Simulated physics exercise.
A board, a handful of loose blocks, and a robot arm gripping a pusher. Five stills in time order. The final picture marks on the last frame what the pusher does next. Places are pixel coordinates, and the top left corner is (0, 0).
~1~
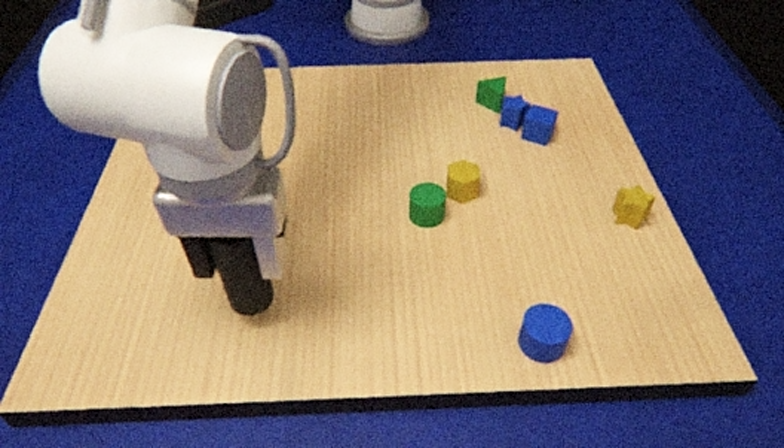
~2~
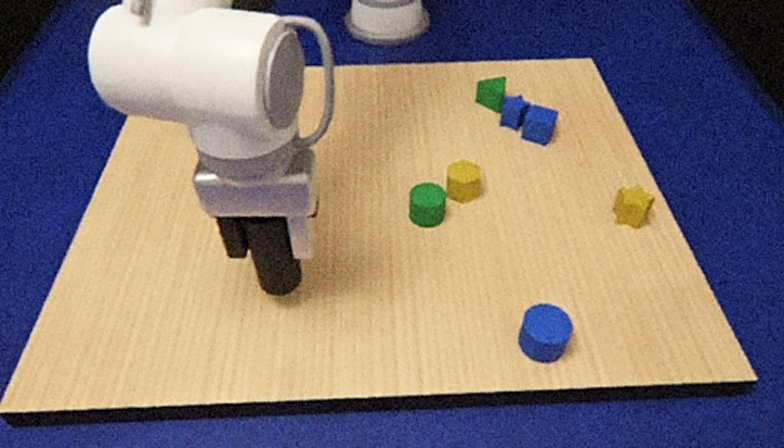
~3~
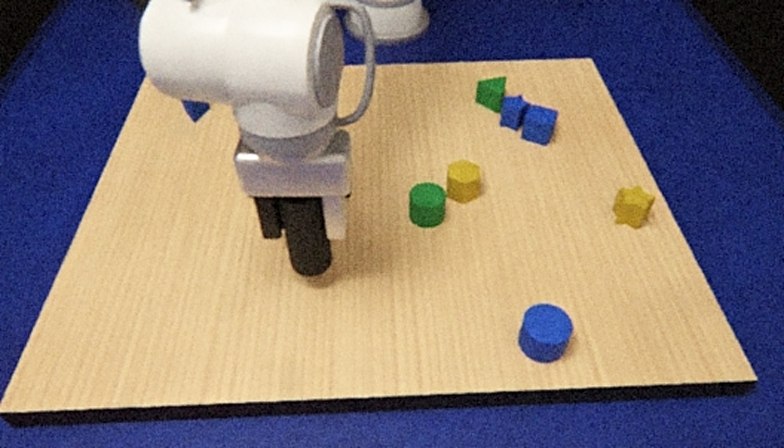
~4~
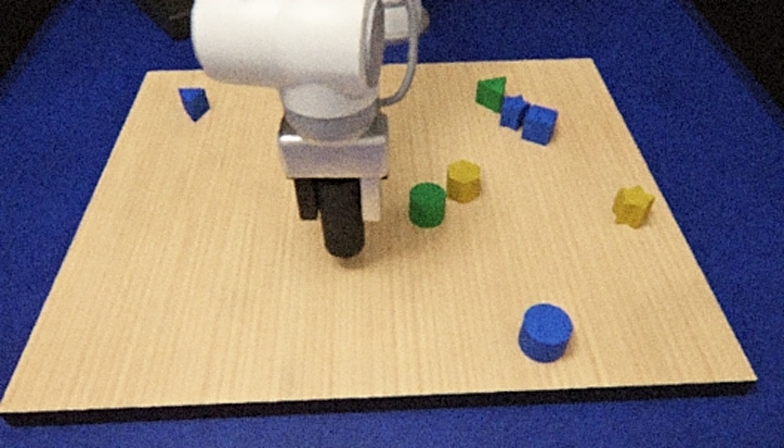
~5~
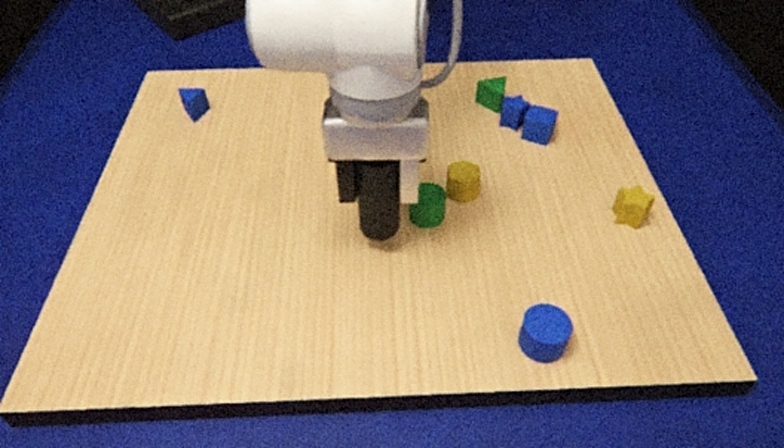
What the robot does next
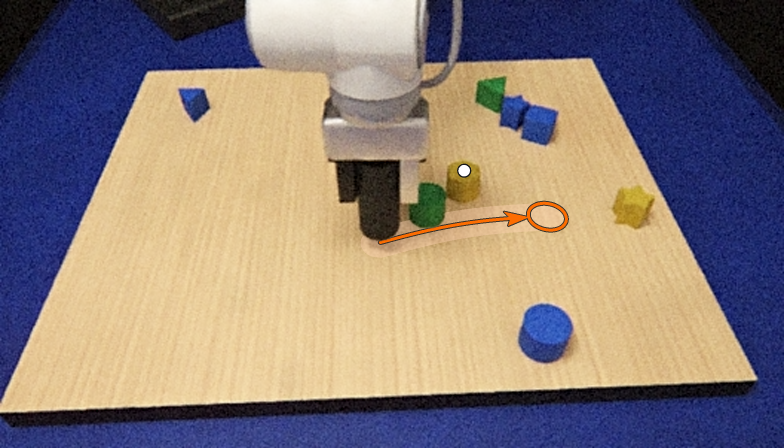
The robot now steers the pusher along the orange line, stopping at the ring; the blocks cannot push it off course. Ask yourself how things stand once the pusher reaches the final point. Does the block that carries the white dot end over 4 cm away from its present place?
Final answer: No.
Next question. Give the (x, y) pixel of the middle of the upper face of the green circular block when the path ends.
Put as a pixel place, it's (460, 177).
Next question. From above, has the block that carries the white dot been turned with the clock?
Yes
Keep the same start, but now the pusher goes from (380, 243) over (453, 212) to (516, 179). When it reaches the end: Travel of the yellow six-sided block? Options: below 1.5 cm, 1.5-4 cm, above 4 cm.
It will move more than 4 cm.
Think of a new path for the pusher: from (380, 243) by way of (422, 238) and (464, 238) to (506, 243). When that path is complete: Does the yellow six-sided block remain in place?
Final answer: Yes.
Path on the board, from (380, 243) over (435, 229) and (491, 220) to (547, 216); the dot is on the yellow six-sided block.
On the path given first. One third of the way, pusher at (437, 214); green circular block at (446, 182); yellow six-sided block at (468, 165), turned 20° clockwise.
Two thirds of the way, pusher at (494, 205); green circular block at (460, 177); yellow six-sided block at (471, 156), turned 40° clockwise.
At the end, pusher at (551, 201); green circular block at (460, 177); yellow six-sided block at (471, 156), turned 40° clockwise; yellow star in place.
